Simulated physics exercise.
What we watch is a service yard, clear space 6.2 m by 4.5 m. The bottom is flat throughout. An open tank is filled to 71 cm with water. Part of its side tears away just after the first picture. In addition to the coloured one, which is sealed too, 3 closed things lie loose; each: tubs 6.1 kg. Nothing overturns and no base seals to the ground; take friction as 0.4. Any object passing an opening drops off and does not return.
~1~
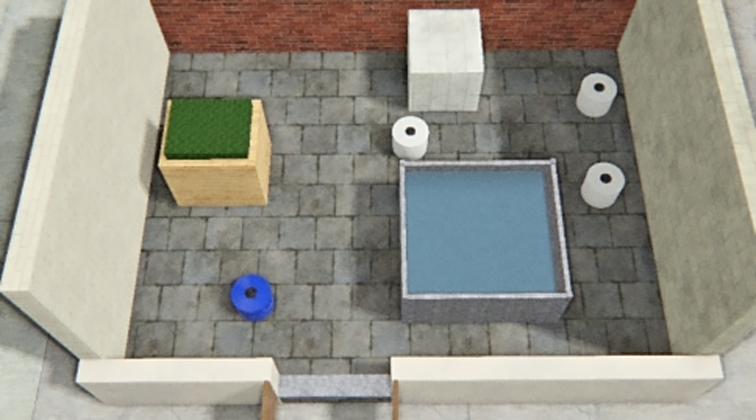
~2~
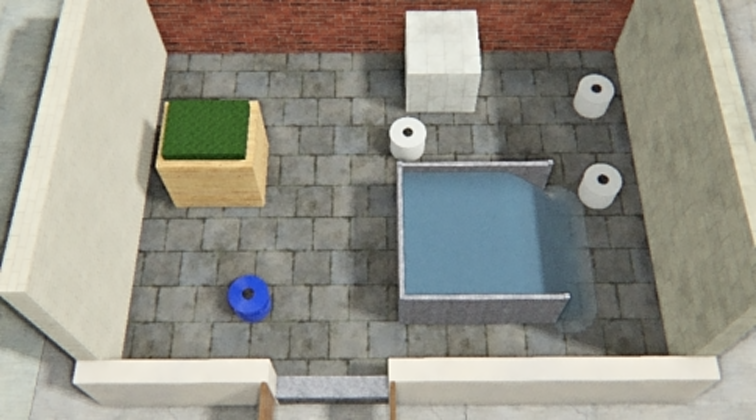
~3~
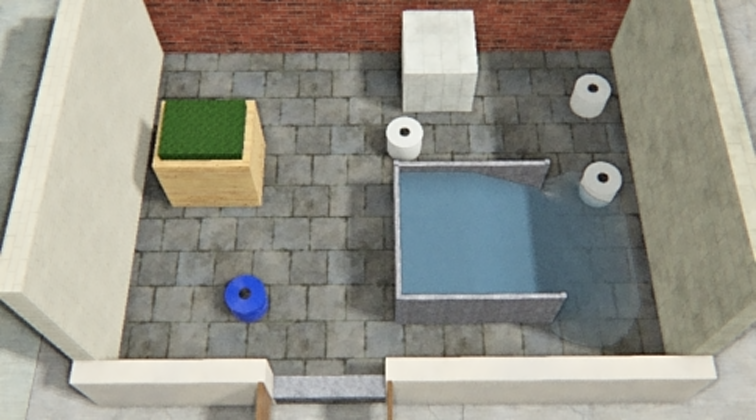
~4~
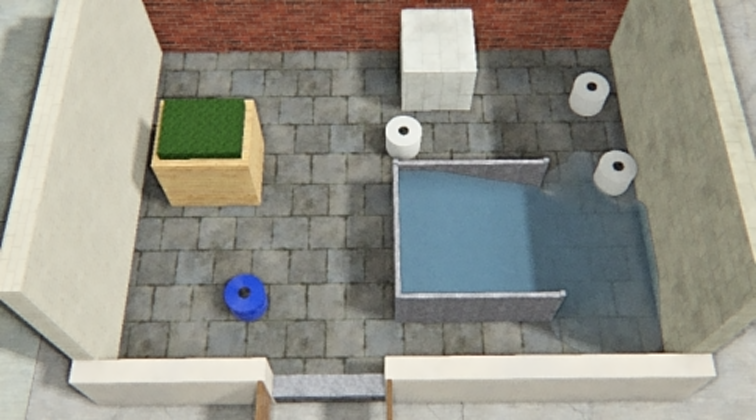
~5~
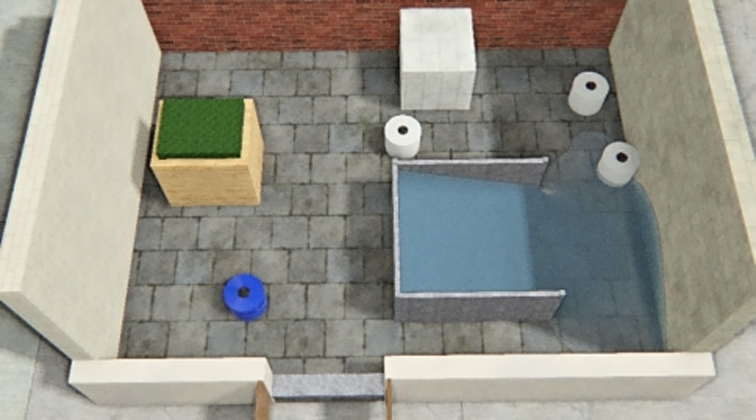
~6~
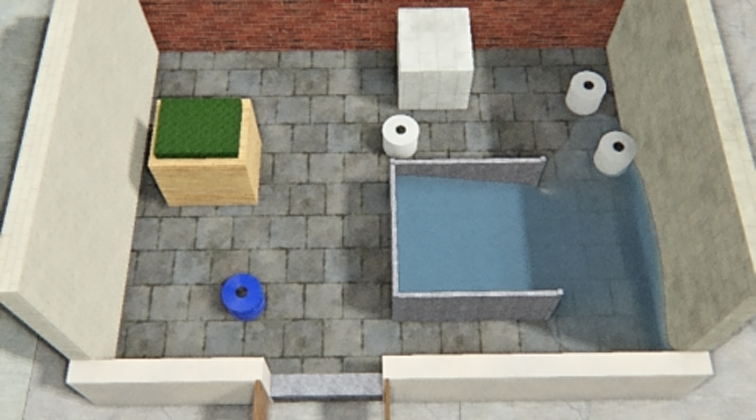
To begin with, an open tank of water stands in a walled paved yard with a blue tub, three white cylinders and two blocks. Its right side gives way and water spreads to the right-hand wall, nudging the nearest white cylinder slightly right and back, while the blue tub stays put.
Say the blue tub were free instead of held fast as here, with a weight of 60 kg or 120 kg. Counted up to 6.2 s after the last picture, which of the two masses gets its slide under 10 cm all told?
Doubling the load is unnecessary.
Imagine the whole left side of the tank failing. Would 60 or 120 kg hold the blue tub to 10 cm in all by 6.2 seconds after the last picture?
Under that change, only the heavier pick does it.
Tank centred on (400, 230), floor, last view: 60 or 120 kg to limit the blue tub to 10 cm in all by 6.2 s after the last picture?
In that case the lighter mass suffices.
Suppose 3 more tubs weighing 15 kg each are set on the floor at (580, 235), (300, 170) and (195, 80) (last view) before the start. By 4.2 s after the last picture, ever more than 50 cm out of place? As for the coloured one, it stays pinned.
Order as listed: Outside the limit, inside the limit, inside the limit.
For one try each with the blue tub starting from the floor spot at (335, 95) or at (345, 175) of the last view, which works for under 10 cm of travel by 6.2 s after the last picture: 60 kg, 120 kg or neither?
Respectively, first option suffices; first option suffices.
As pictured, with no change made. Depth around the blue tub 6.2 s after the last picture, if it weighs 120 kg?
Close to 4 cm deep.
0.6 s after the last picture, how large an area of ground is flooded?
7.5 m2.
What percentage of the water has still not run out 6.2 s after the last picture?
Remaining: Approx. 96 per cent.
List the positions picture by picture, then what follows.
The blue tub at (251, 293) rests on the ground; water covers 2.6 m2; 0 of 4 have shifted, in the first picture.
The blue tub at (248, 294) rests on the ground; 3.5 m2 under water; 0 of 4 have shifted, in the second picture.
The blue tub at (245, 294), on the bottom; 4.7 m2 under water; 0 of 4 have shifted, in the third picture.
The blue tub at (245, 293), on the bottom; water covers 5.6 m2; 1 of 4 have shifted, in the fourth picture.
The blue tub at (244, 293), on the bottom; 6.1 m2 under water; 1 of 4 have shifted, in the fifth picture.
The blue tub at (242, 292), on the bottom; water covers 6.4 m2; 1 of 4 have shifted, in the sixth picture.
Then, 0.6 s after the last picture the blue tub would be 0 cm from its start with 60 kg and 0 cm from its start with 120 kg; 0 cm of water round it then.
Then, 2.3 s after the last picture the blue tub would be 0 cm from its start with 60 kg and 0 cm from its start with 120 kg; 6 cm of water round it then.
Then, 4.2 s after the last picture the blue tub would be 0 cm from its start with 60 kg and 0 cm from its start with 120 kg; 4 cm of water round it then.
Then, 6.2 s after the last picture the blue tub would be 0 cm from its start with 60 kg and 0 cm from its start with 120 kg; 4 cm of water round it then.
